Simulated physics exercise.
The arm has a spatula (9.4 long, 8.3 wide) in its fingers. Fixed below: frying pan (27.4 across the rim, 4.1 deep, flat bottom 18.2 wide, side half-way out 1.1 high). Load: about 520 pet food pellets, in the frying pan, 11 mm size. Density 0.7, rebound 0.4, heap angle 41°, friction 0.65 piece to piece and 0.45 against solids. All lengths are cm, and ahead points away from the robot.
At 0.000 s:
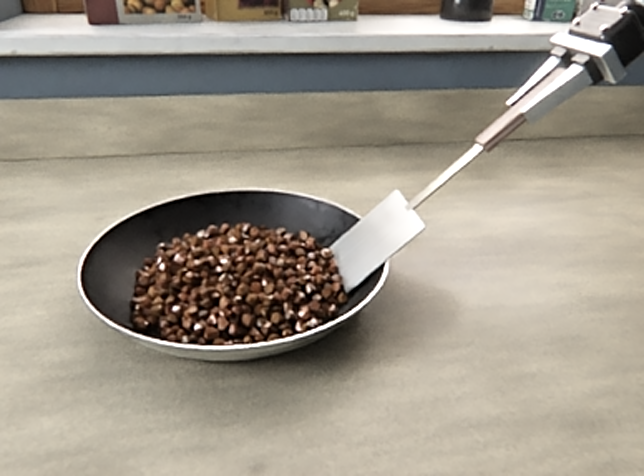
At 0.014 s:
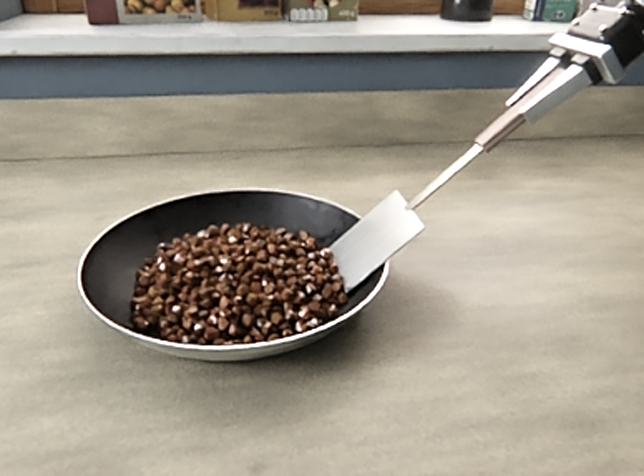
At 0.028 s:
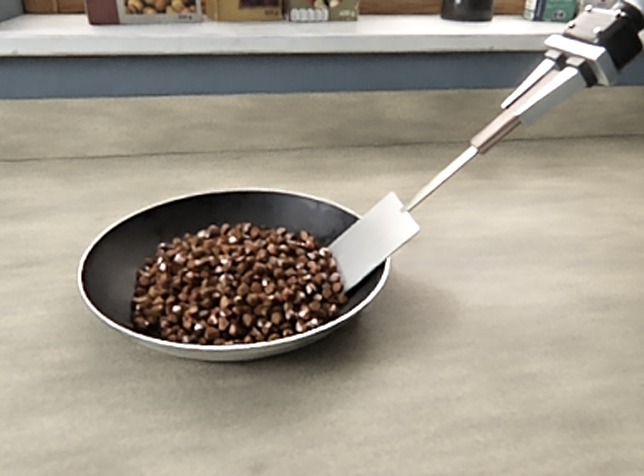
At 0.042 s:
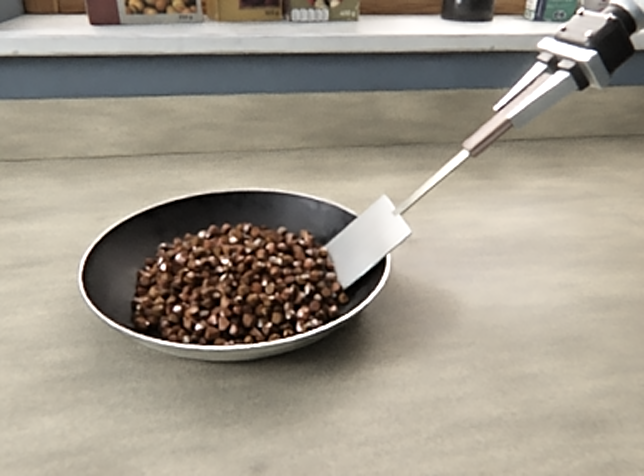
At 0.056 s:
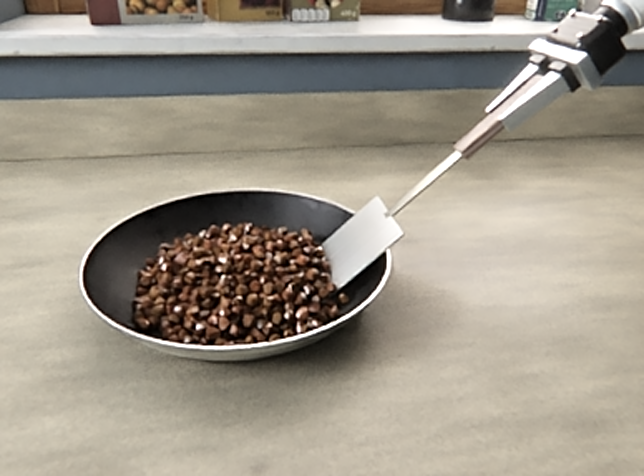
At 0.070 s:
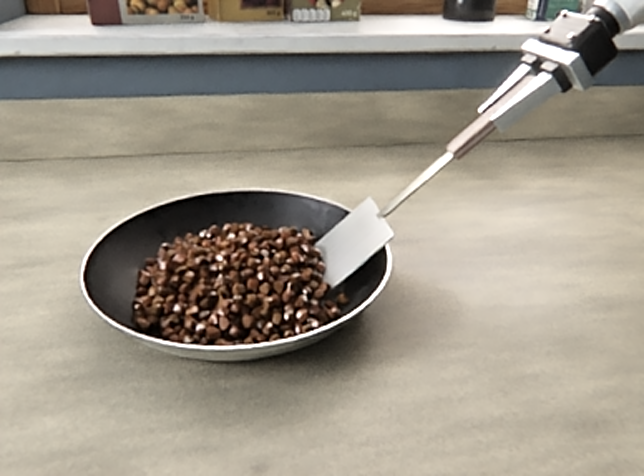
To begin with, a robot arm holds a spatula with its blade at the right edge of a frying pan heaped with brown pellets. The arm then moves the spatula slightly left, the blade shifting a little further in over the pan, while the heap barely changes.
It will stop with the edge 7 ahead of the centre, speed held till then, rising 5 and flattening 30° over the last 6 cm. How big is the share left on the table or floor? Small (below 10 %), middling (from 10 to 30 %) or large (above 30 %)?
Answer: Small; below 10 % of the pet food pellets finish on the table or floor.
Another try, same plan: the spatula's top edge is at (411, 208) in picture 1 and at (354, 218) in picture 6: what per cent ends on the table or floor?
About 15 per cent.
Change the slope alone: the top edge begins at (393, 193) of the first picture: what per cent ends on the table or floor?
About 0 per cent.
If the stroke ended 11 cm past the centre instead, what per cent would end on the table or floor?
Then about 25 per cent.
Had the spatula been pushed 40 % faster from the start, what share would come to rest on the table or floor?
It would be near 10 per cent.
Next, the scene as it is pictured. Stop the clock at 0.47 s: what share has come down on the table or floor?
Some 0 per cent.
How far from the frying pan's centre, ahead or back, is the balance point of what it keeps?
Some 5.0 cm ahead.
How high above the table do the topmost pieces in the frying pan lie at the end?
About 5.5 cm.
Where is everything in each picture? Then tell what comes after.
In the first picture, spatula top edge at (410, 207), sloping 43°; upper third of the load around (241, 268), from x 135 to 340, top at y 230; 519 in the frying pan.
In the second picture, spatula top edge at (410, 208), sloping 43°; upper third of the load around (241, 268), from x 135 to 345, top at y 230.
In the third picture, spatula top edge at (405, 210), sloping 43°; upper third of the load around (242, 268), from x 135 to 345, top at y 230.
In the fourth picture, spatula top edge at (398, 212), sloping 43°; upper third of the load around (248, 266), from x 135 to 345, top at y 230.
In the fifth picture, spatula top edge at (390, 214), sloping 43°; upper third of the load around (249, 265), from x 135 to 345, top at y 230.
In the sixth picture, spatula top edge at (382, 215), sloping 43°; upper third of the load around (247, 264), from x 140 to 345, top at y 230; 519 in the frying pan.
After 0.15 s, sloping 43°, highest piece 4 above the table; 519 in the frying pan.
After 0.23 s, sloping 31°, highest piece 5 above the table; 519 in the frying pan.
After 0.47 s, sloping 13°, highest piece 5 above the table; 509 in the frying pan, 9 on the table or floor, 1 on the blade or in flight.
After 1.52 s, sloping 13°, highest piece 5 above the table; 509 in the frying pan, 10 on the table or floor.
At rest, 509 in the frying pan, 10 on the table or floor. That is 2 % on the table or floor.
